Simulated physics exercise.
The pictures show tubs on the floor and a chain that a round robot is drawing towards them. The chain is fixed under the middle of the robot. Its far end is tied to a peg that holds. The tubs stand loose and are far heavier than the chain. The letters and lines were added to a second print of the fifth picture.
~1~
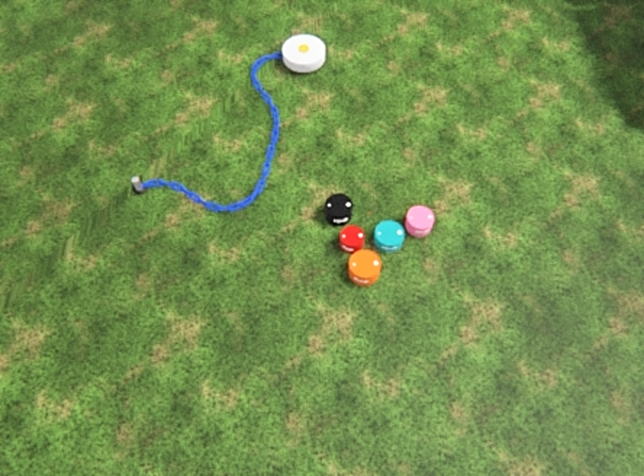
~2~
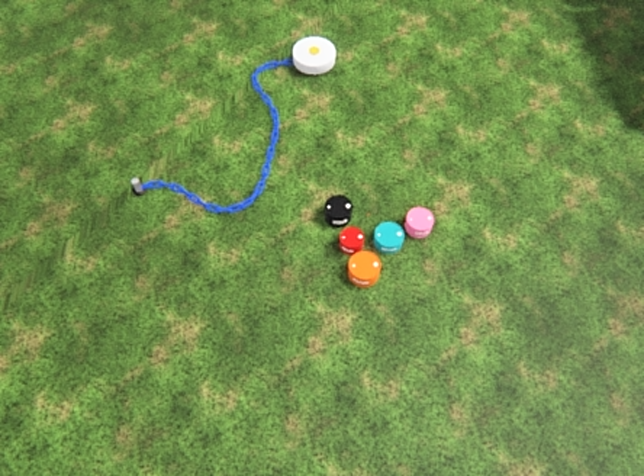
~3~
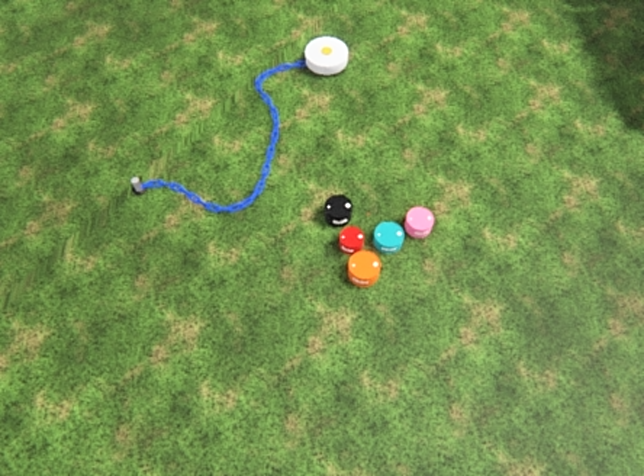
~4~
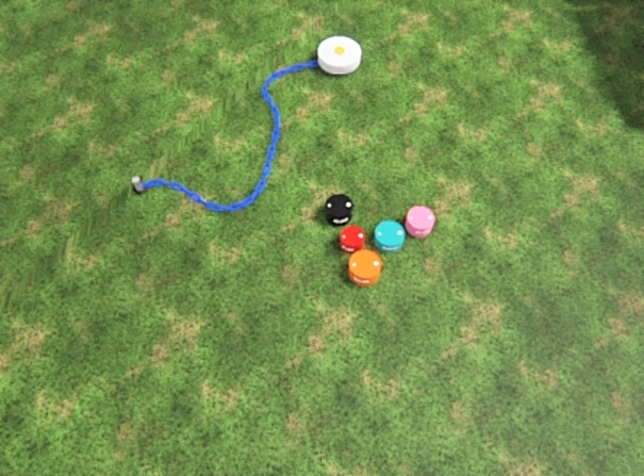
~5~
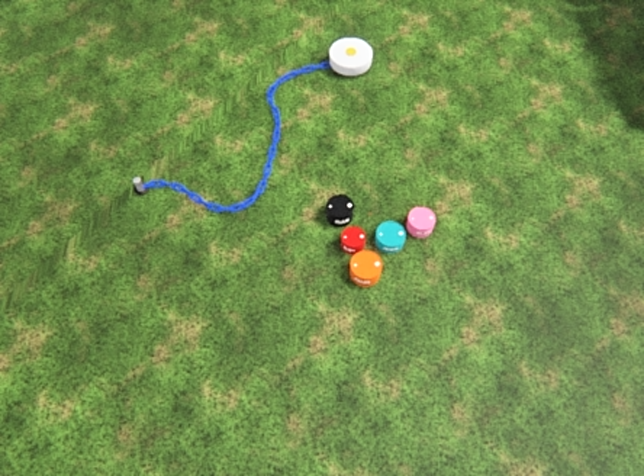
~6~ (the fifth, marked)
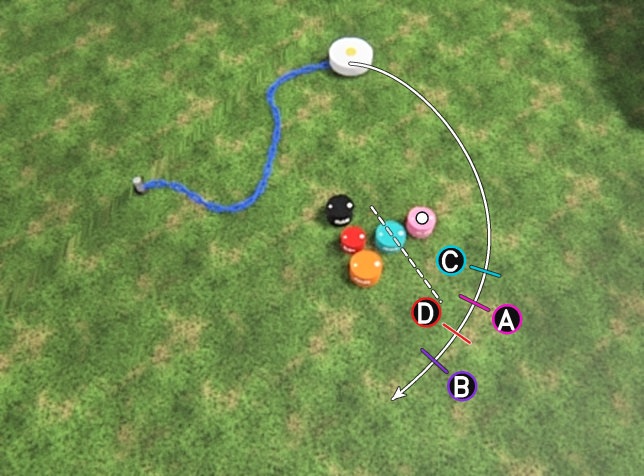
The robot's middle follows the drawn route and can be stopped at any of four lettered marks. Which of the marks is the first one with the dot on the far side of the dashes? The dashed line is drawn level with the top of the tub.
The earliest such stop is B.
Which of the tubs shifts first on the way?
The pink one.
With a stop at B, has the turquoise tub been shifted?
Yes.
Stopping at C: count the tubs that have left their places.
By then, none.
On the marked copy, A at (474, 303); B at (434, 361); C at (485, 271); D at (457, 333); the dashed line at (404, 252); the route from (350, 64) via (484, 196) to (393, 399); the white dot at (422, 218).
With B. Early on, robot (451, 122); pink tub (421, 222).
Further on, robot (492, 241); pink tub (421, 222).
At the end, robot (436, 358); turquoise tub (379, 241); black tub (338, 217); pink tub (393, 263); the dot on the pink tub is over the dashed line.
As for the rest, A leaves the dotted tub short, at (420, 223); C leaves the dotted tub short, at (421, 222); D leaves the dotted tub short, at (410, 243).
